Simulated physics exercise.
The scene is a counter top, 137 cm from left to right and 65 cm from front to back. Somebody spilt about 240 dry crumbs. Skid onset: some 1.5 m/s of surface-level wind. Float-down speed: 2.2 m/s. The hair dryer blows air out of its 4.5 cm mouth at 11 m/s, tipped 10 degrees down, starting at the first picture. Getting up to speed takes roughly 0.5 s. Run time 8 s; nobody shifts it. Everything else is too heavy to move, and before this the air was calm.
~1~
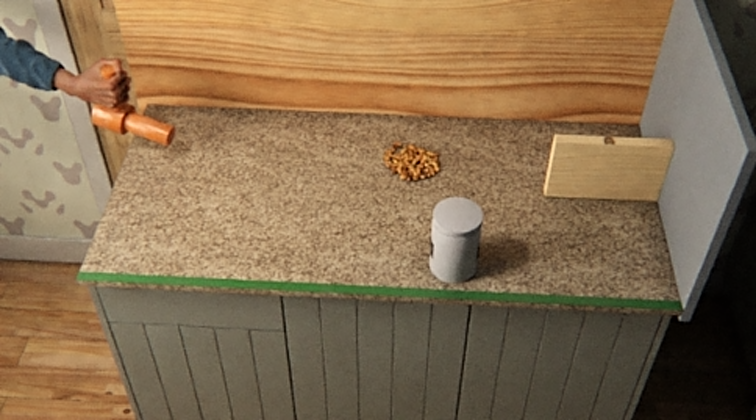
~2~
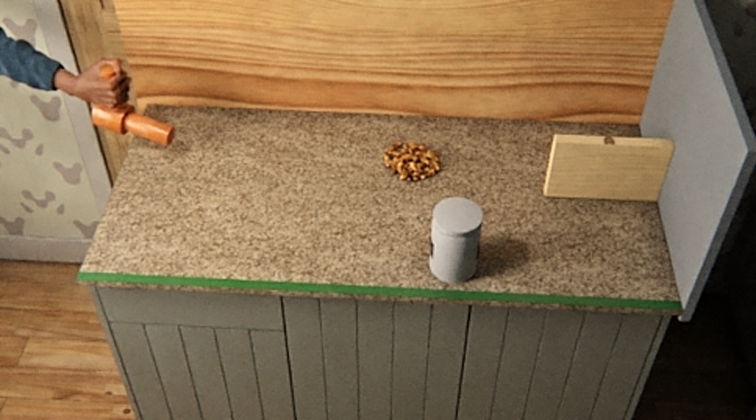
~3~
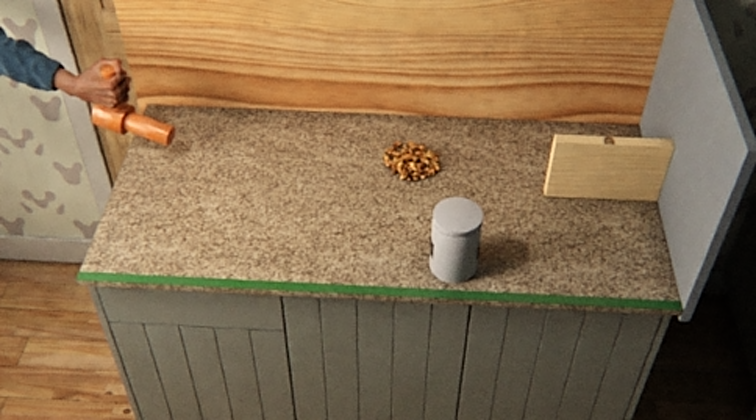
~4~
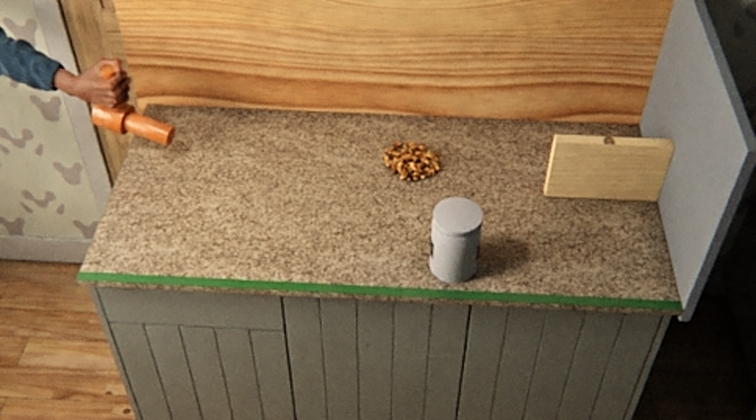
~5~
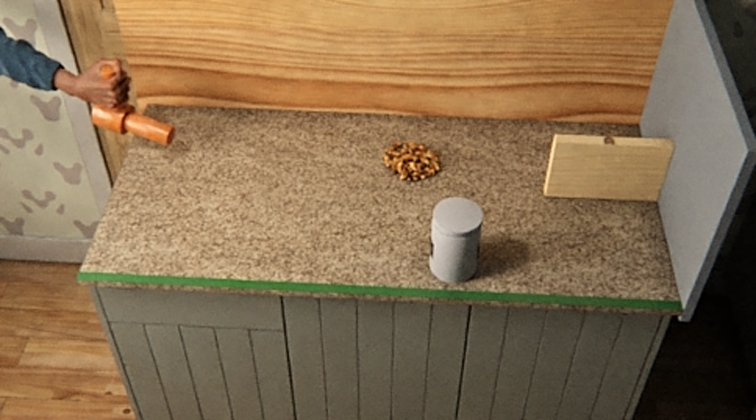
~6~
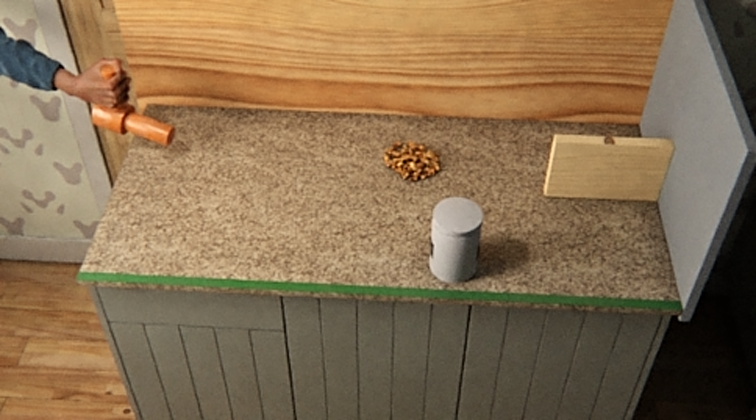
To begin with, a hand at the left holds an orange hair dryer over a speckled counter top, pointed toward a small pile of dry crumbs, with a grey jar and a wooden board to the right. Through to the end, the hand stays put and the crumbs lie still.
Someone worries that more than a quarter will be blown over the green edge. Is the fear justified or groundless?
The fear is groundless.
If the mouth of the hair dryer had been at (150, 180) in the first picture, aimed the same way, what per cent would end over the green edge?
It would come out near 0 in a hundred.
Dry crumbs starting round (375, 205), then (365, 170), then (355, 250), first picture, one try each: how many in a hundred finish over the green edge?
First try 40 %, second 0 %, third 100 %.
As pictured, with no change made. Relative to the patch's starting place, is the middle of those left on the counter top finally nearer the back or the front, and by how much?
The middle sits nearer the rear edge now, some 10 cm away from where it began.
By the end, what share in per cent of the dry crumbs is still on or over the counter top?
Roughly 100 %.
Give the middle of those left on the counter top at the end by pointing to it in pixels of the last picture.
Look near pixel (587, 149) of the last view.
Then, 1.2 s after the last picture, 0 % are over the green edge; the middle of those still in play is near (574, 151); 12 % have settled or left.
Then, 2.1 s after the last picture, 0 % are over the green edge; the middle of those still in play is near (584, 150); 15 % have settled or left.
Then, 4.0 s after the last picture, 0 % are over the green edge; the middle of those still in play is near (585, 146); 22 % have settled or left.
Then, 7.6 s after the last picture, at the end, 0 % are over the green edge; the middle of those still in play is near (587, 149).
